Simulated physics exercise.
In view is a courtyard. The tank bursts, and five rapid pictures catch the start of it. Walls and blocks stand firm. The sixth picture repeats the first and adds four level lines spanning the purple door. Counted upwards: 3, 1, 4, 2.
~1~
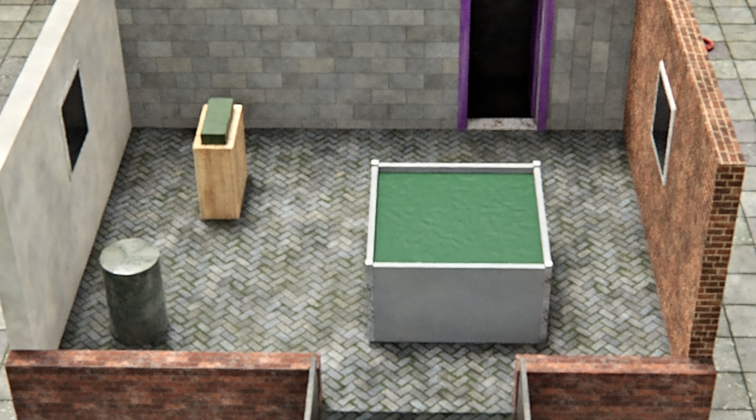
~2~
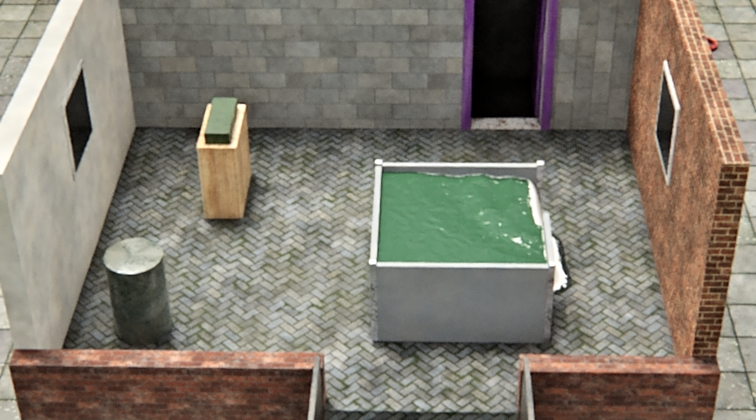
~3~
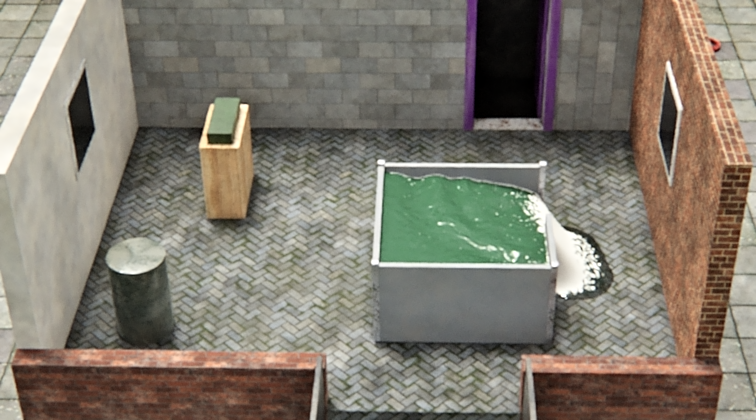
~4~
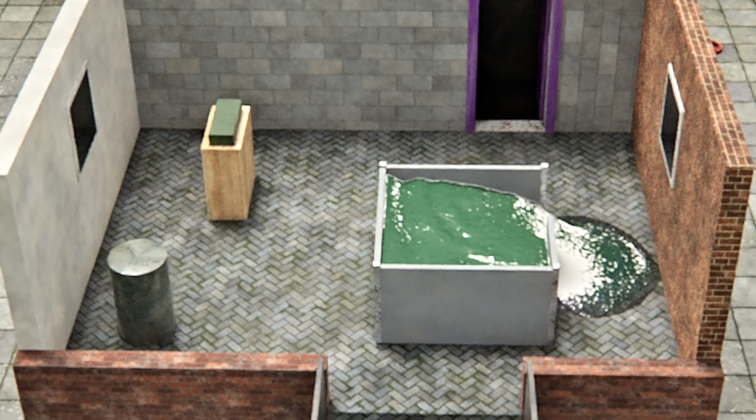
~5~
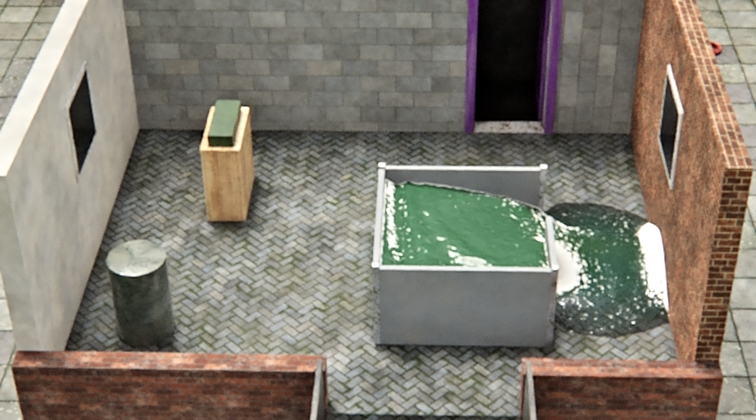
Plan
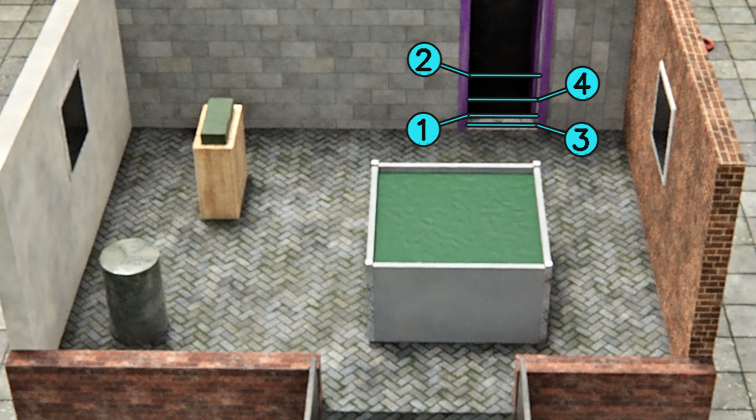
In a walled courtyard with a purple doorway, green water lies still in a large grey tank, with a wooden stand and metal cylinder to the left. Water bursts out of the tank's right side, foaming white onto the paving, then spreads rightward in a widening green pool near the brick wall.
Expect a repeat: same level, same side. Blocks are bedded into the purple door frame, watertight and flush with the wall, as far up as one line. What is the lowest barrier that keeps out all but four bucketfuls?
Line 1 just does it.
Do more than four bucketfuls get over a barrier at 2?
No, that is safe.
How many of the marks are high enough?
Three.
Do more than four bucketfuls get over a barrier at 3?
Yes, that goes wrong.
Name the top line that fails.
It is 3.
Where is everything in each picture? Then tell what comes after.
The first picture shows water in the tank at rest, its middle at (457, 219); foot of the purple doorway at (501, 129); open gate at (418, 350).
In the second picture, water covers 1 % of the ground, its front hidden from here.
The third picture shows front seen at (599, 286), 3 % of the ground wet.
The fourth picture shows front seen at (652, 272), 6 % of the ground wet.
The fifth picture shows front seen at (666, 315), 9 % of the ground wet.
On the marked copy, 1 at (502, 115); 2 at (504, 75); 3 at (502, 125); 4 at (503, 99); from the bottom up 3, 1, 4, 2.
If 1 is chosen, a splash gets over, under a bucket.
If 2 is chosen, nothing gets over.
If 3 is chosen, about 11 bucketfuls get in.
If 4 is chosen, nothing gets over.
